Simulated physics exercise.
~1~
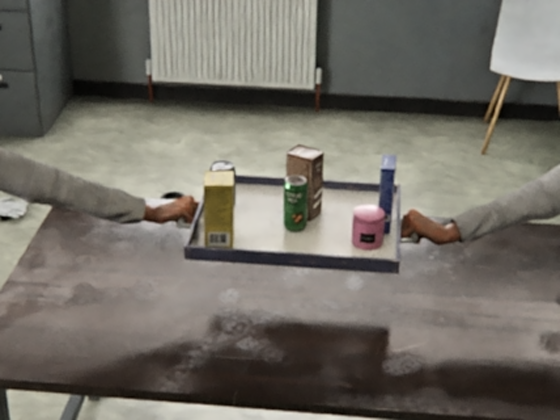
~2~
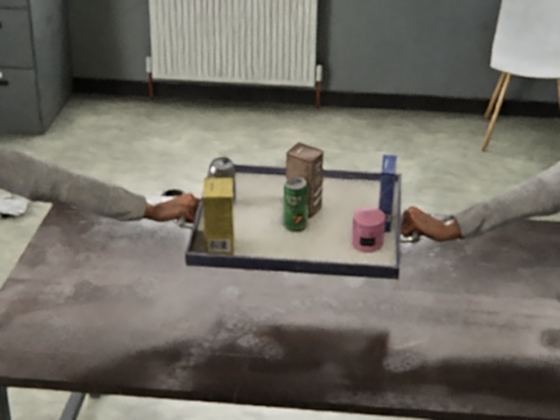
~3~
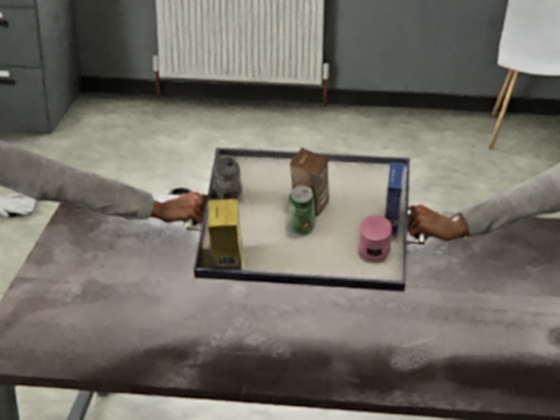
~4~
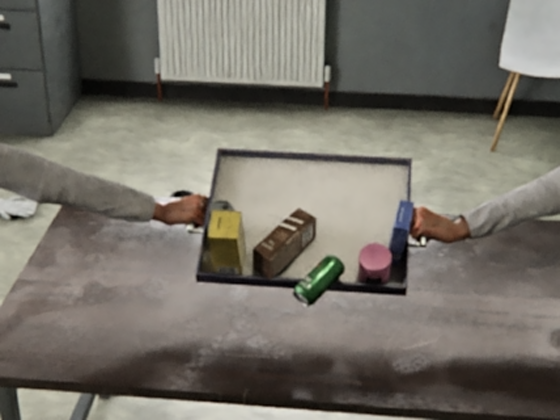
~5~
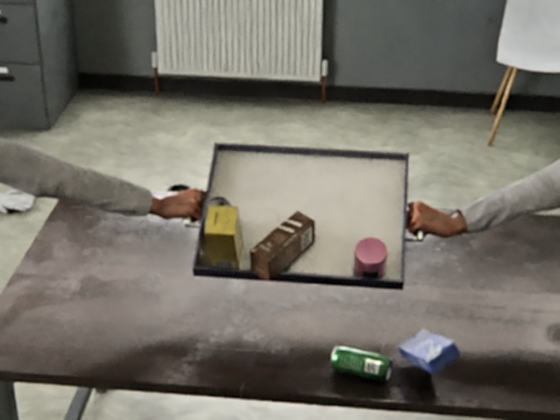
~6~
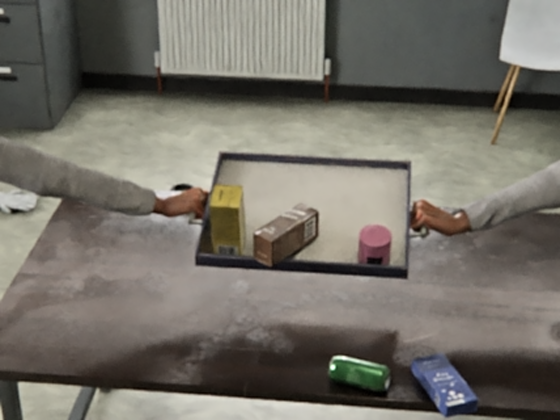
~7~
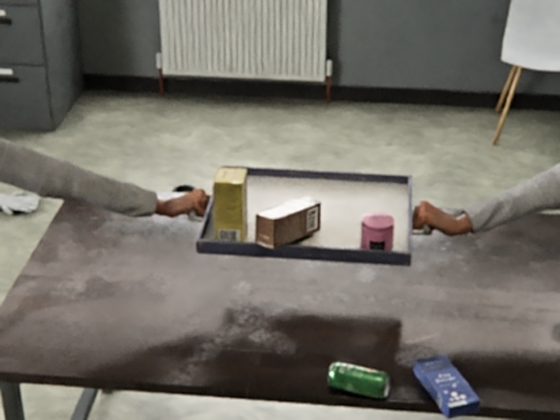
The clip opens with two hands holding a rimmed tray above a dark table, carrying a yellow carton, a brown carton, a green can, a grey can, a blue packet and a pink jar. The hands tip the near edge down, and the brown carton topples while the pink jar and grey can slide toward the low side. The green can falls over at the near rim, then it and the blue packet drop onto the table. The hands level the tray again, with the brown carton on its side and the yellow carton still standing at the left.
